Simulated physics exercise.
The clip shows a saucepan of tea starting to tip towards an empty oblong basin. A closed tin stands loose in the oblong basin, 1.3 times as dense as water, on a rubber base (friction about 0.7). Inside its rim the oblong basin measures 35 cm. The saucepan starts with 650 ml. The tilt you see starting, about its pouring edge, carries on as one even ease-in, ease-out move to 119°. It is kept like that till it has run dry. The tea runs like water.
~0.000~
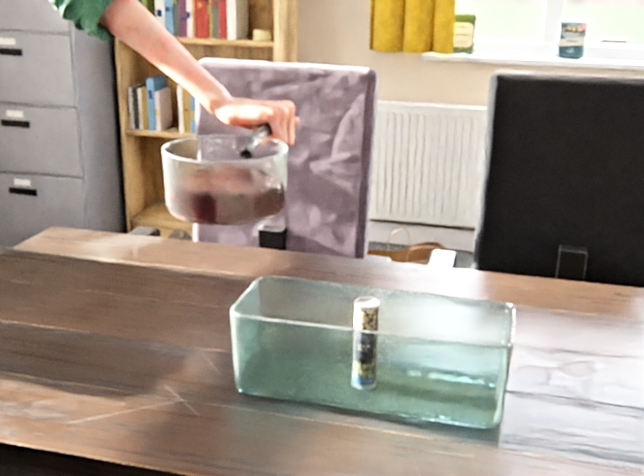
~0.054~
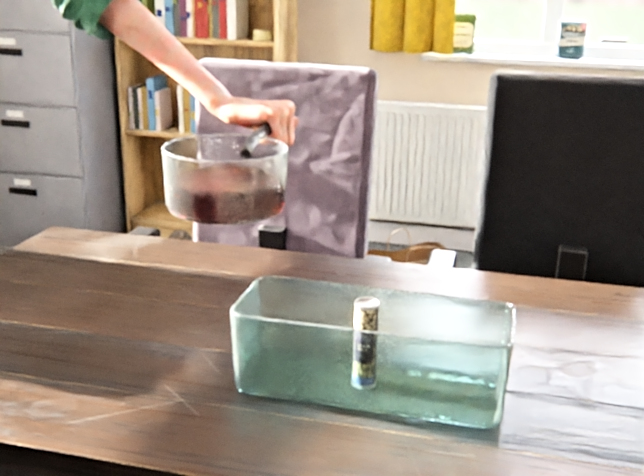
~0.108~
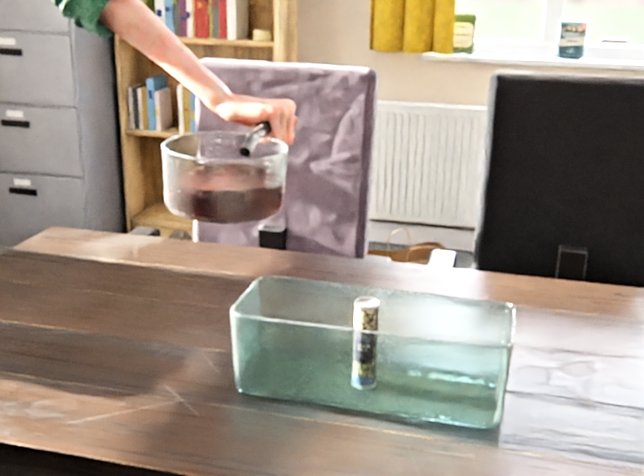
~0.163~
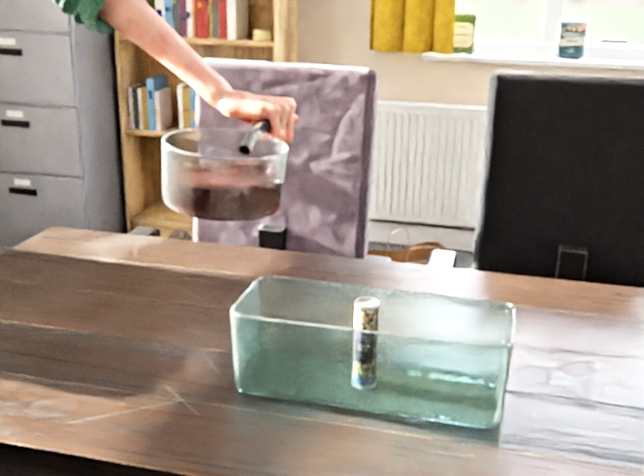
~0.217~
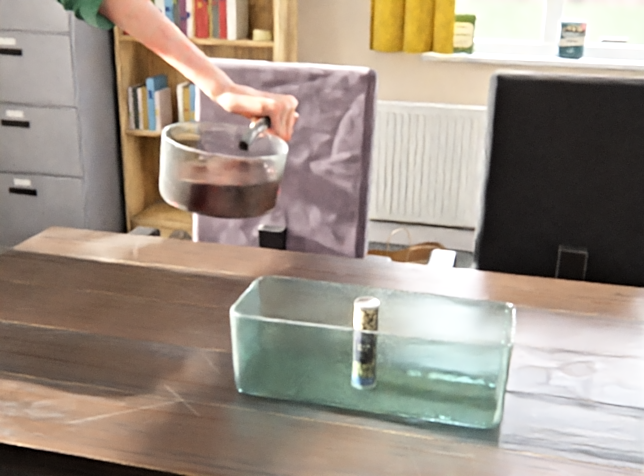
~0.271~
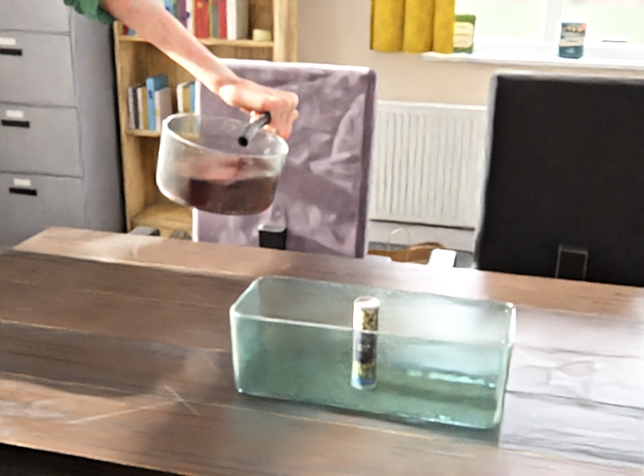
In a room with a bookshelf and radiator, a hand holds a glass saucepan of dark tea level above a wooden table, where a small tin stands inside an oblong glass basin. The hand then gradually tilts the saucepan slightly, its left side rising, while the basin and tin stay still.
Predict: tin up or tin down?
The tin remains upright.
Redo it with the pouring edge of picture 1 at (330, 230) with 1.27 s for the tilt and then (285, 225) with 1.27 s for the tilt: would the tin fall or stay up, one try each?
First it stays up; then it topples.
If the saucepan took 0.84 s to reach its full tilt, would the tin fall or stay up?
Then it stays up.
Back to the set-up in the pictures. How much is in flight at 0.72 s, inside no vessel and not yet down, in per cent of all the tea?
About 30 per cent.
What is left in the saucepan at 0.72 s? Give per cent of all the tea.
About 70 per cent.
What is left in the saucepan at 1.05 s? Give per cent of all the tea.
Some 10 per cent.
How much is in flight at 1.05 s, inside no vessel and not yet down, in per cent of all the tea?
Some 32 per cent.
After 0.72 s the tilt is 72° and 71 per cent is still to pour; the tin stands where it began.
After 1.05 s the tilt is 110° and 10 per cent is still to pour; the tin stands where it began.
After 1.39 s the tilt is 119° and 0 per cent is still to pour; the tin stands where it began.
After 1.77 s the tilt is 119° and 0 per cent is still to pour; the tin stands where it began.
In the end the tin stands where it began.
